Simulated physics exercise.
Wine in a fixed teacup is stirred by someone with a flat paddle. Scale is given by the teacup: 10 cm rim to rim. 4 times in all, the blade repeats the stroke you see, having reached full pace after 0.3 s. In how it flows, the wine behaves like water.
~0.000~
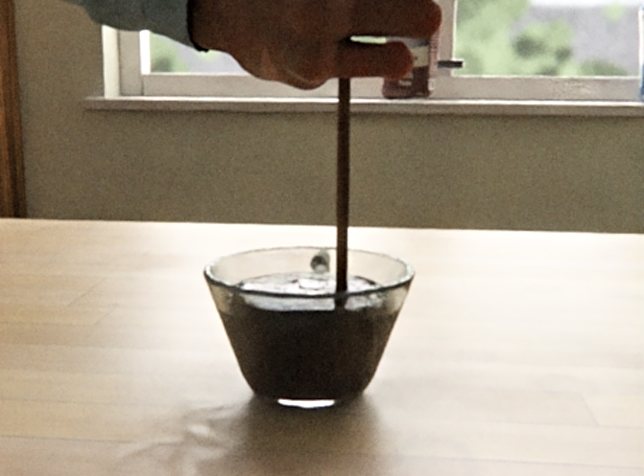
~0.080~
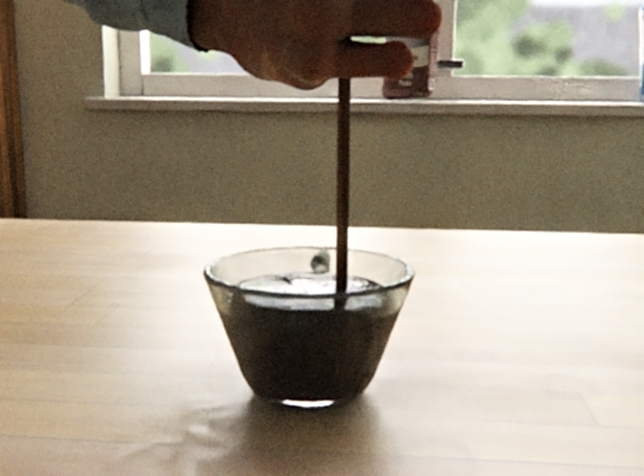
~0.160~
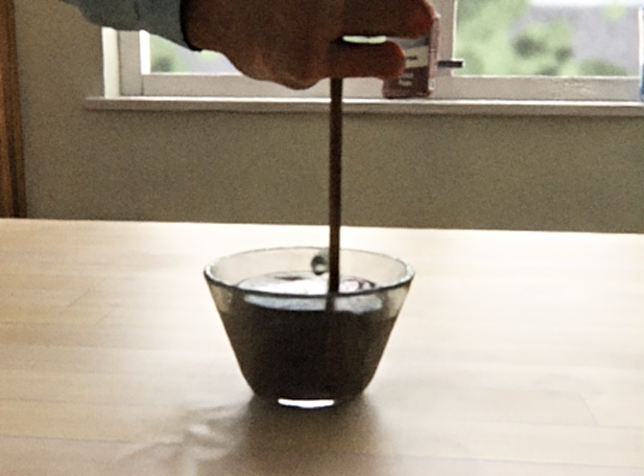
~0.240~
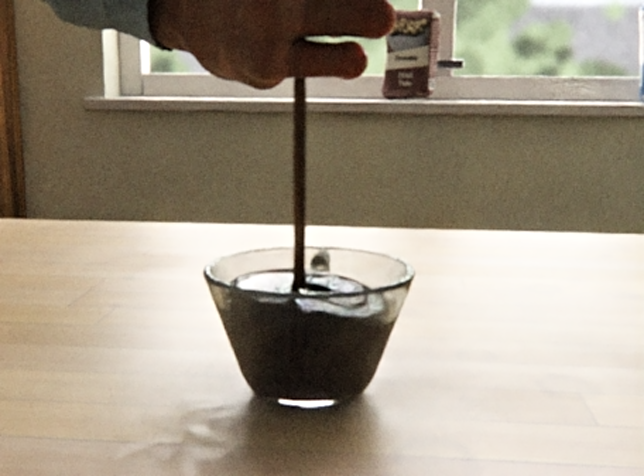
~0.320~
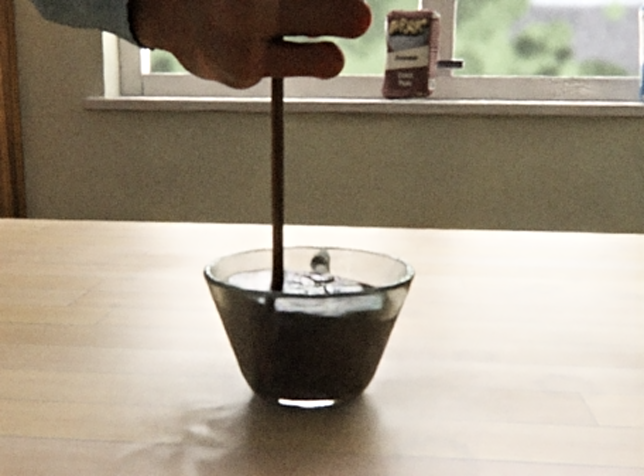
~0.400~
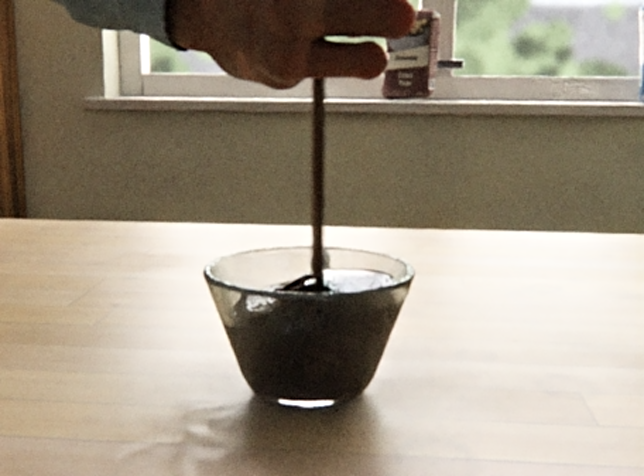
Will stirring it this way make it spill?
You'll get liquid over the side.
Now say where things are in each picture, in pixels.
The stem is at (344, 123); surface from (221, 289) to (399, 295); the rim runs from (209, 269) to (412, 276), in the first frame.
The stem is at (344, 123); surface from (222, 289) to (398, 295), in the second frame.
The stem is at (336, 123); surface from (222, 289) to (398, 299), in the third frame.
The stem is at (300, 122); surface from (220, 284) to (396, 304), in the fourth frame.
The stem is at (278, 122); surface from (219, 279) to (398, 297), in the fifth frame.
The stem is at (319, 123); surface from (227, 304) to (403, 281), in the sixth frame.
Then, 0.70 s in, 0 ml is over the rim.
Then, 1.00 s in, 5 ml is over the rim.
Then, 1.30 s in, 8 ml is over the rim.
Then, 1.60 s in, 9 ml is over the rim.
Finally, 9 ml is over the rim.
